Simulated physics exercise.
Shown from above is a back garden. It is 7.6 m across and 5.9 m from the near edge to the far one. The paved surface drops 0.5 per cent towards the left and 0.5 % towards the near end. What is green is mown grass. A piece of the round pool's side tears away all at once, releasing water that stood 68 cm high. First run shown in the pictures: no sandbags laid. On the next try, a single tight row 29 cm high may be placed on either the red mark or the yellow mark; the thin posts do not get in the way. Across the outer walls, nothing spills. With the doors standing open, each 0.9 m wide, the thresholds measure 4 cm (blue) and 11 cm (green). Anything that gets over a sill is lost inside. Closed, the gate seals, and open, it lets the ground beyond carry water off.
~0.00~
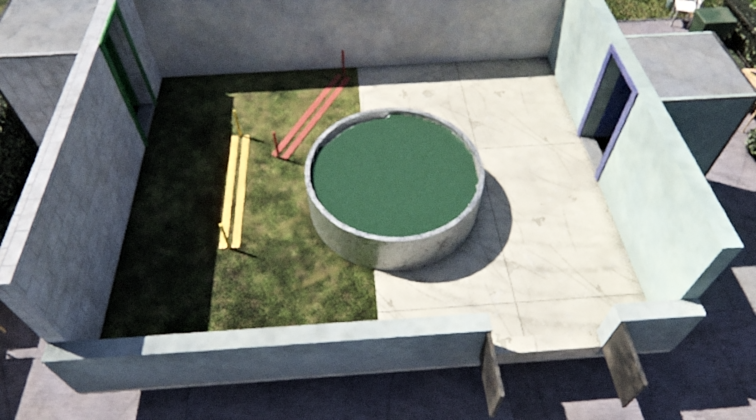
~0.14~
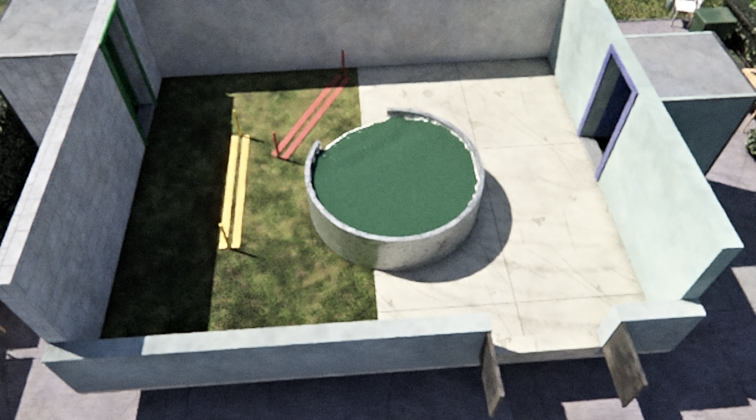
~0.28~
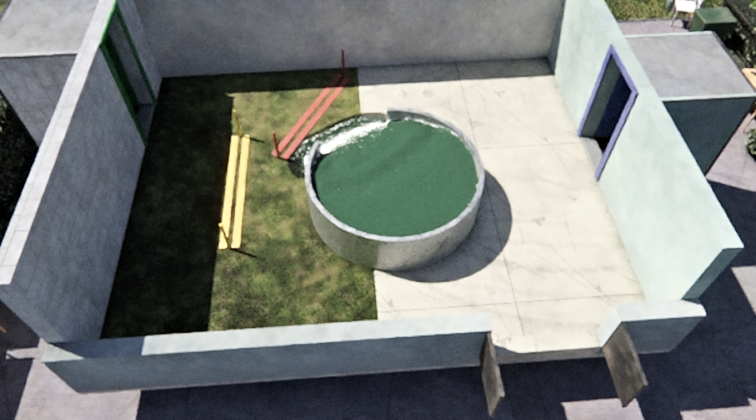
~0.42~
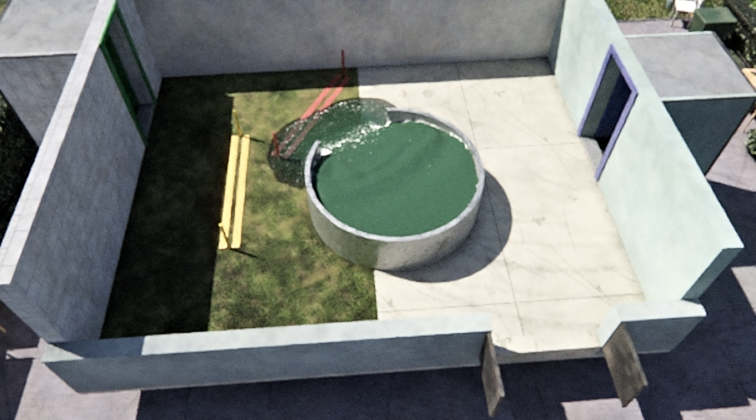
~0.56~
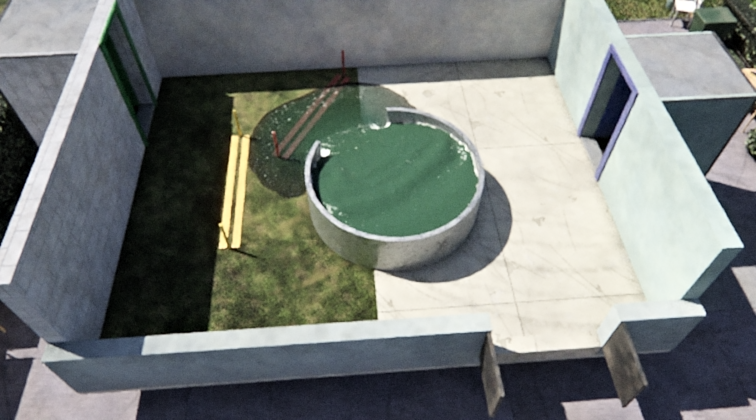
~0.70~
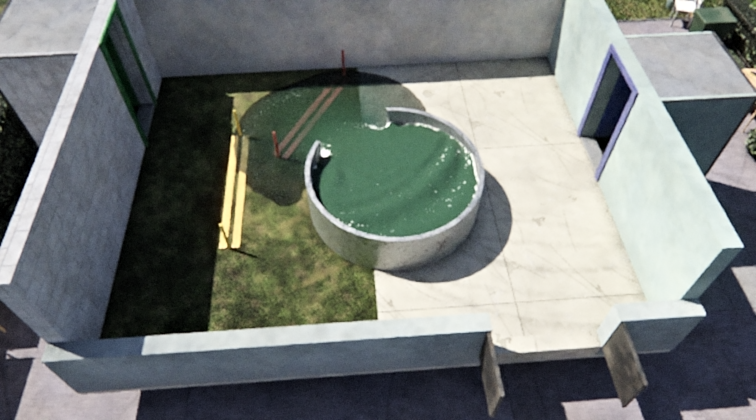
Water pours from a gap in the round pool's far side and spreads around the red bench.
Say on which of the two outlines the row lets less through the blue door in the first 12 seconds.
Less gets through with the row on the yellow outline.
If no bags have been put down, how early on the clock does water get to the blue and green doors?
So it gets to blue at 4.0 s and to green at 2.2 s.
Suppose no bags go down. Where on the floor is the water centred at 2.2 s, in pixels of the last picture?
Centre estimate: Near (346, 156).
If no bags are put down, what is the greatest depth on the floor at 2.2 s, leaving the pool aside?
About 32 cm.
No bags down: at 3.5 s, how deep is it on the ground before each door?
Depth (cm) - blue: 0, green: 25.
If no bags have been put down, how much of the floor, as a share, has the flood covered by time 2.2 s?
It comes to about 30 percent wet.
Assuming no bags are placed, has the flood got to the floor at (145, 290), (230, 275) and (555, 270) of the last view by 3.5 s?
Bone dry, bone dry, bone dry.
After 1.4 s water covers 25 % of the floor and is deepest (32 cm) near (353, 144) in the run without bags; in at the blue door, 0 L with no bags, 0 L with the row on red, 0 L on yellow.
After 2.2 s water covers 30 % of the floor and is deepest (32 cm) near (162, 81) in the run without bags; in at the blue door, 0 L with no bags, 0 L with the row on red, 0 L on yellow.
After 3.5 s water covers 45 % of the floor and is deepest (30 cm) near (170, 87) in the run without bags; in at the blue door, 0 L with no bags, 0 L with the row on red, 0 L on yellow.
After 7.0 s water covers 90 % of the floor and is deepest (16 cm) near (94, 366) in the run without bags; in at the blue door, 2 L with no bags, 36 L with the row on red, 2 L on yellow.
After 12.0 s water covers 100 % of the floor and is deepest (12 cm) near (94, 366) in the run without bags; in at the blue door, 4 L with no bags, 53 L with the row on red, 5 L on yellow.
